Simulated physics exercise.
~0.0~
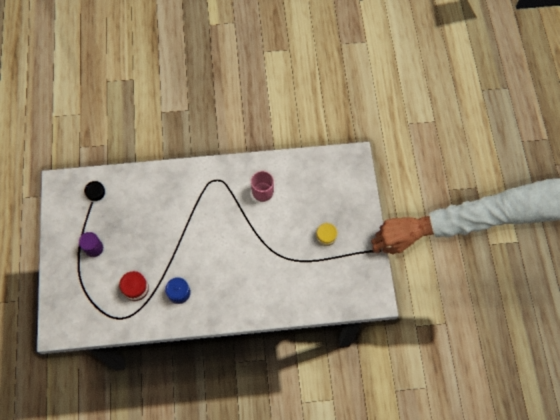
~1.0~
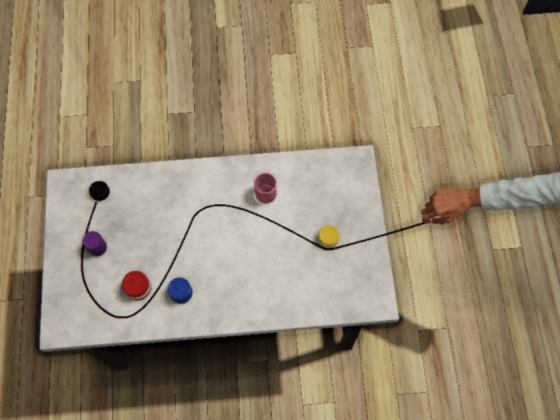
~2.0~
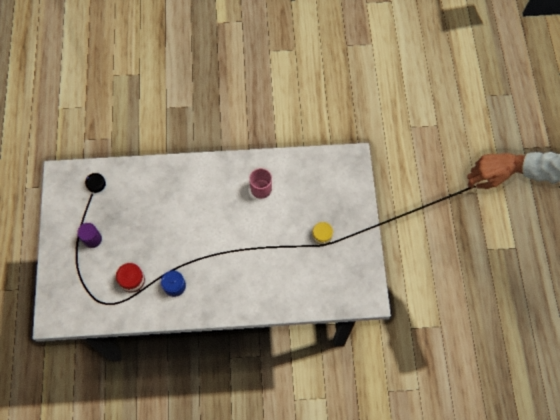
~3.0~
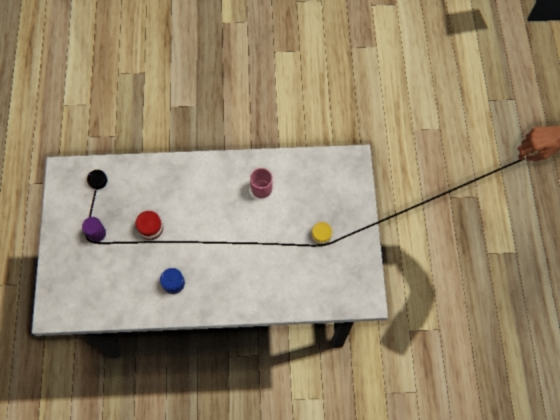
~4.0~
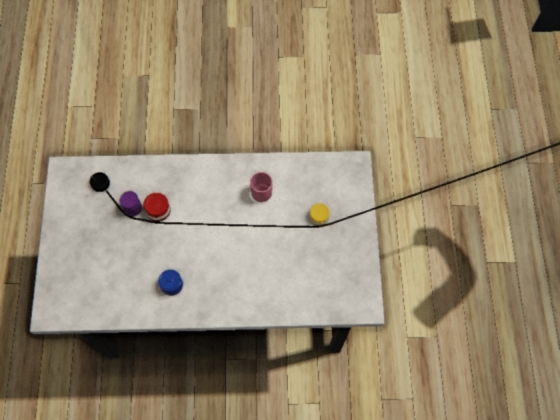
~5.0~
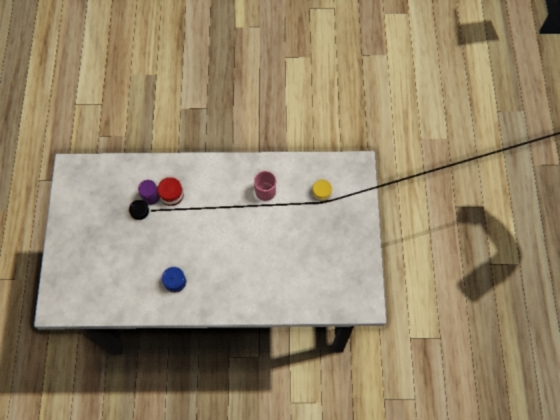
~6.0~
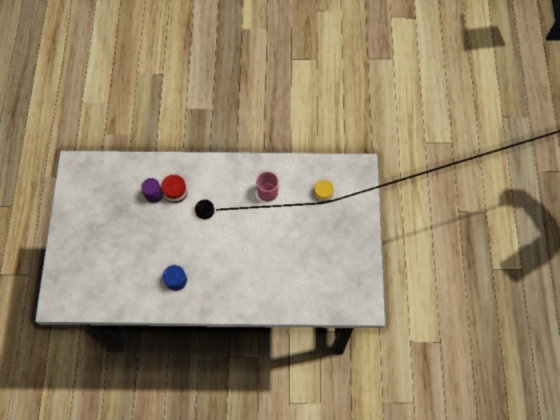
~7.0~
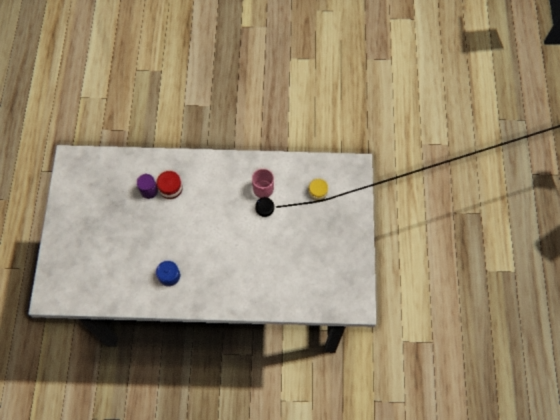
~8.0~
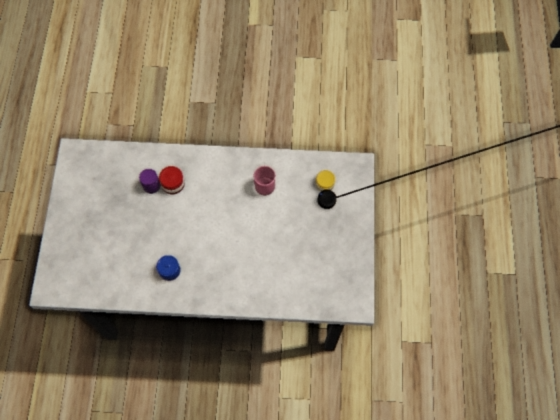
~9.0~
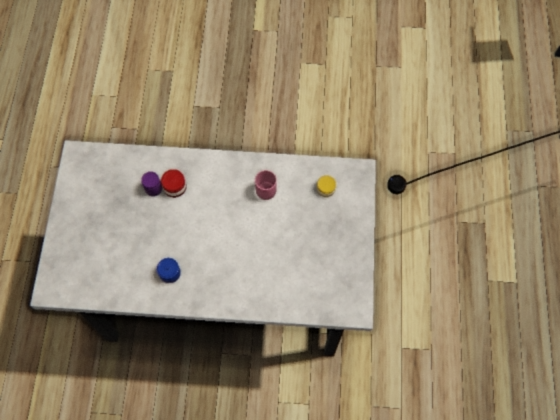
In this clip, a hand pulls a black cord rightwards across a pale table, dragging the purple, red and yellow objects upward as it tightens, while the pink mug and blue pot stay put. The attached black disc then slides across and off the right edge, leaving the others standing.
